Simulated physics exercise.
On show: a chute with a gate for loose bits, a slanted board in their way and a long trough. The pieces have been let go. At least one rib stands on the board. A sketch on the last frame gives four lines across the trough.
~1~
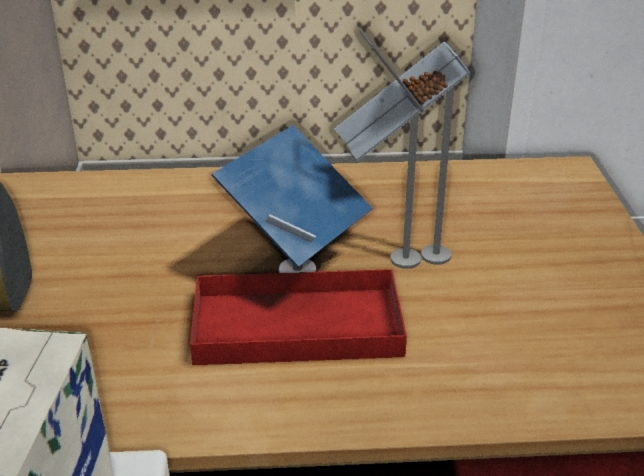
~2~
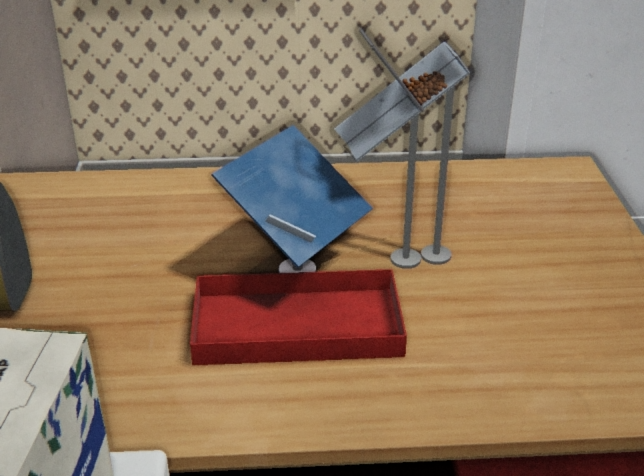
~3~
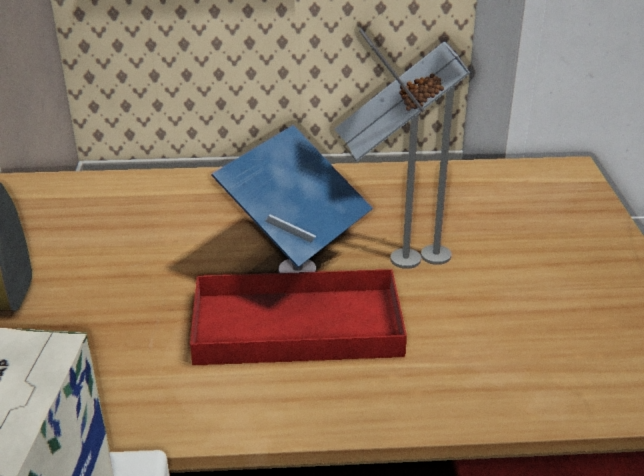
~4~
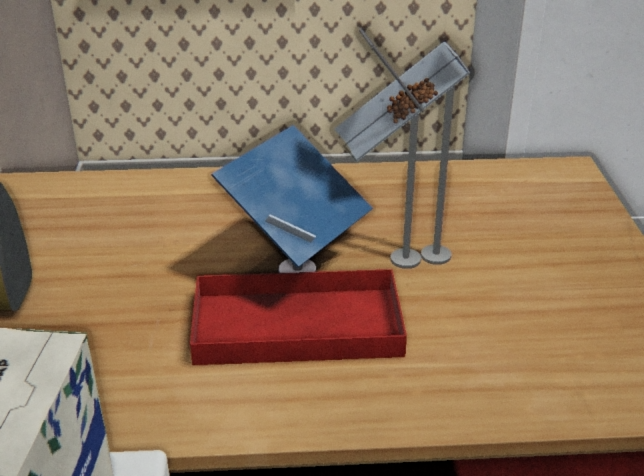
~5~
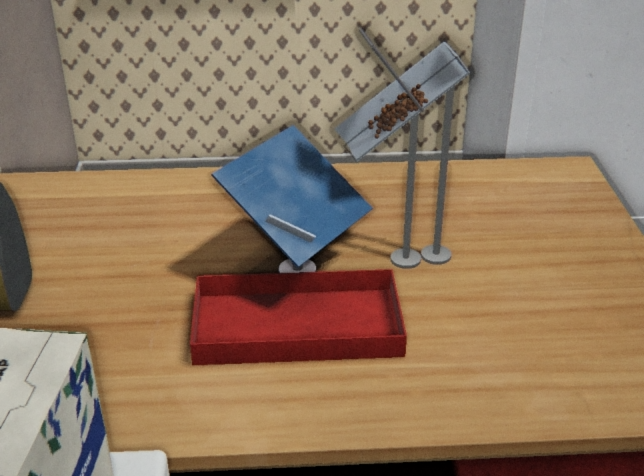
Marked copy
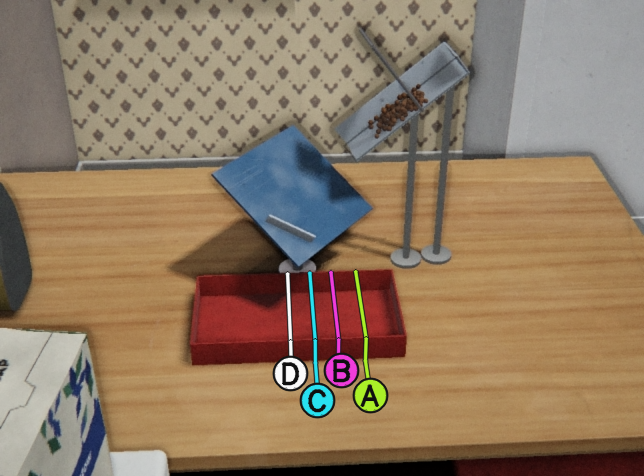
Small brown balls sliding down a tilted clear chute on thin stands, above a slanted blue board and an empty red tray.
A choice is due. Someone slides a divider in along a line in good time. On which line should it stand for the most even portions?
Line A does it best.
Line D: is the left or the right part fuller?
The right side.
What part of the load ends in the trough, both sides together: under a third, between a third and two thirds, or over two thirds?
It is over two thirds.
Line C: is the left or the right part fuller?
Right.
On the marked copy, line A crosses the front rim at (366, 337); line B crosses the front rim at (338, 338); line C crosses the front rim at (315, 339); line D crosses the front rim at (290, 340).
For line A, of what is caught, about two thirds on the left of the divider, about a third on the right.
For line B, of what is caught, a stray few on the left of the divider, nearly all on the right.
For line C, of what is caught, none on the left of the divider, all on the right.
For line D, of what is caught, none on the left of the divider, all on the right.
